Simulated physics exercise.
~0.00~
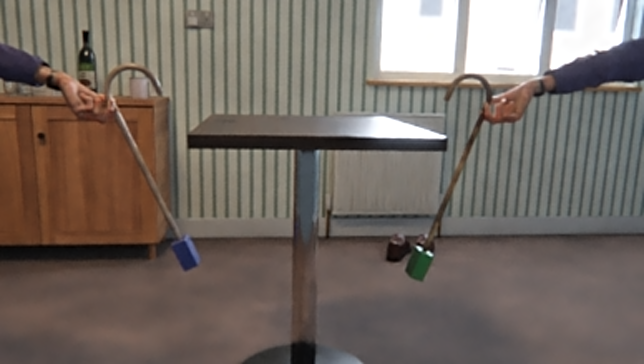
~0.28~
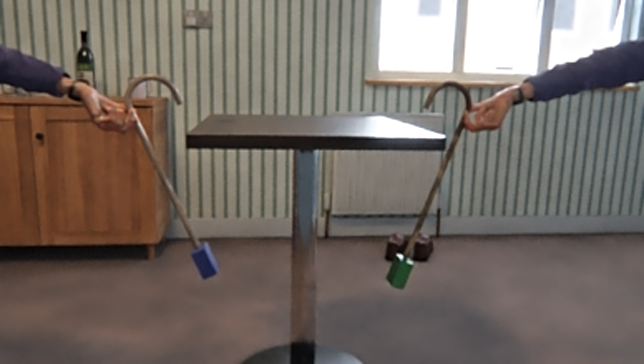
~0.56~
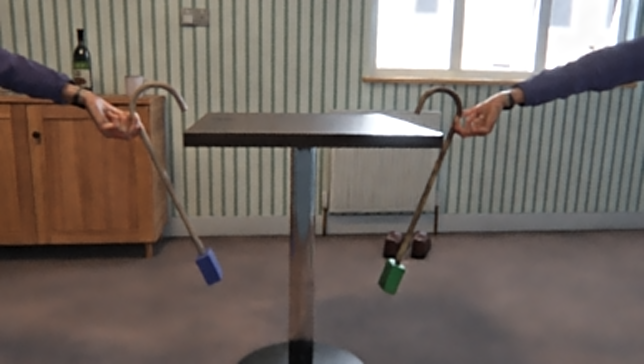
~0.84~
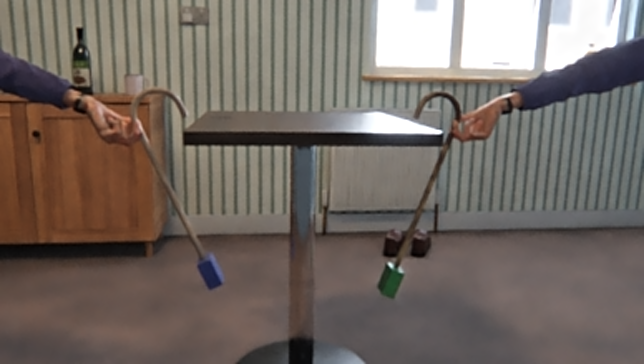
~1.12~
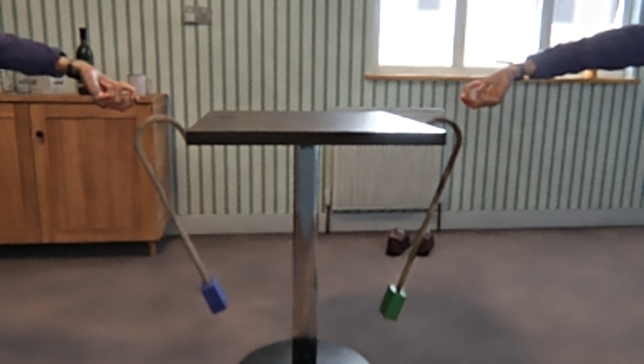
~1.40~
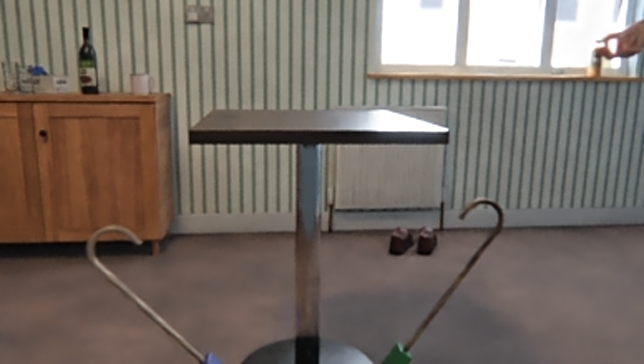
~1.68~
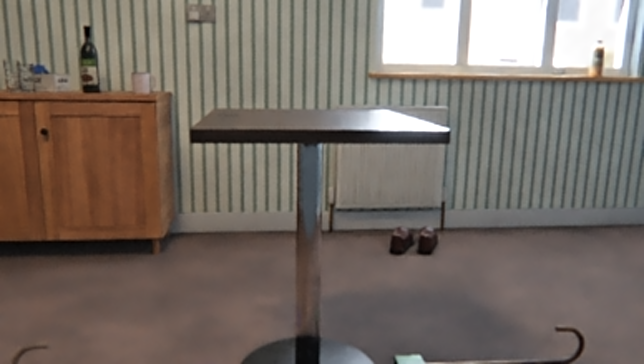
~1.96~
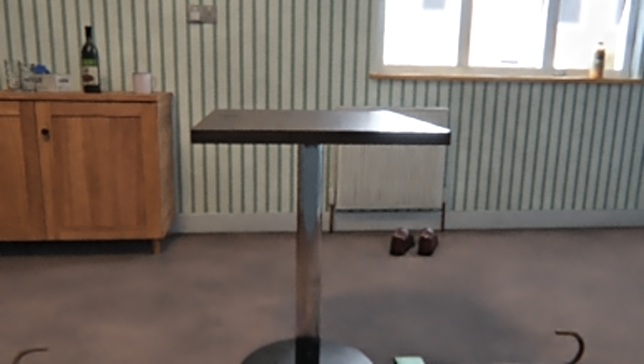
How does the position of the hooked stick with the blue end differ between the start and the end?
At the start it hangs from a hand to the left of the table, with its blue end low. At the end it lies on the floor at the bottom left, with only its hook still in view.
In a room with green striped walls, seen from the front at about tabletop height, a small dark table stands on a metal post between a wooden cabinet and a radiator under a window. Two hands, one from each side, hold hooked sticks, the left one with a blue end and the right one with a green end. They bring the sticks inward and set the hooks against opposite edges of the table. The hands then let go and draw back. Both sticks slip off and fall, ending on the floor with their hooks pointing outward, partly out of view.
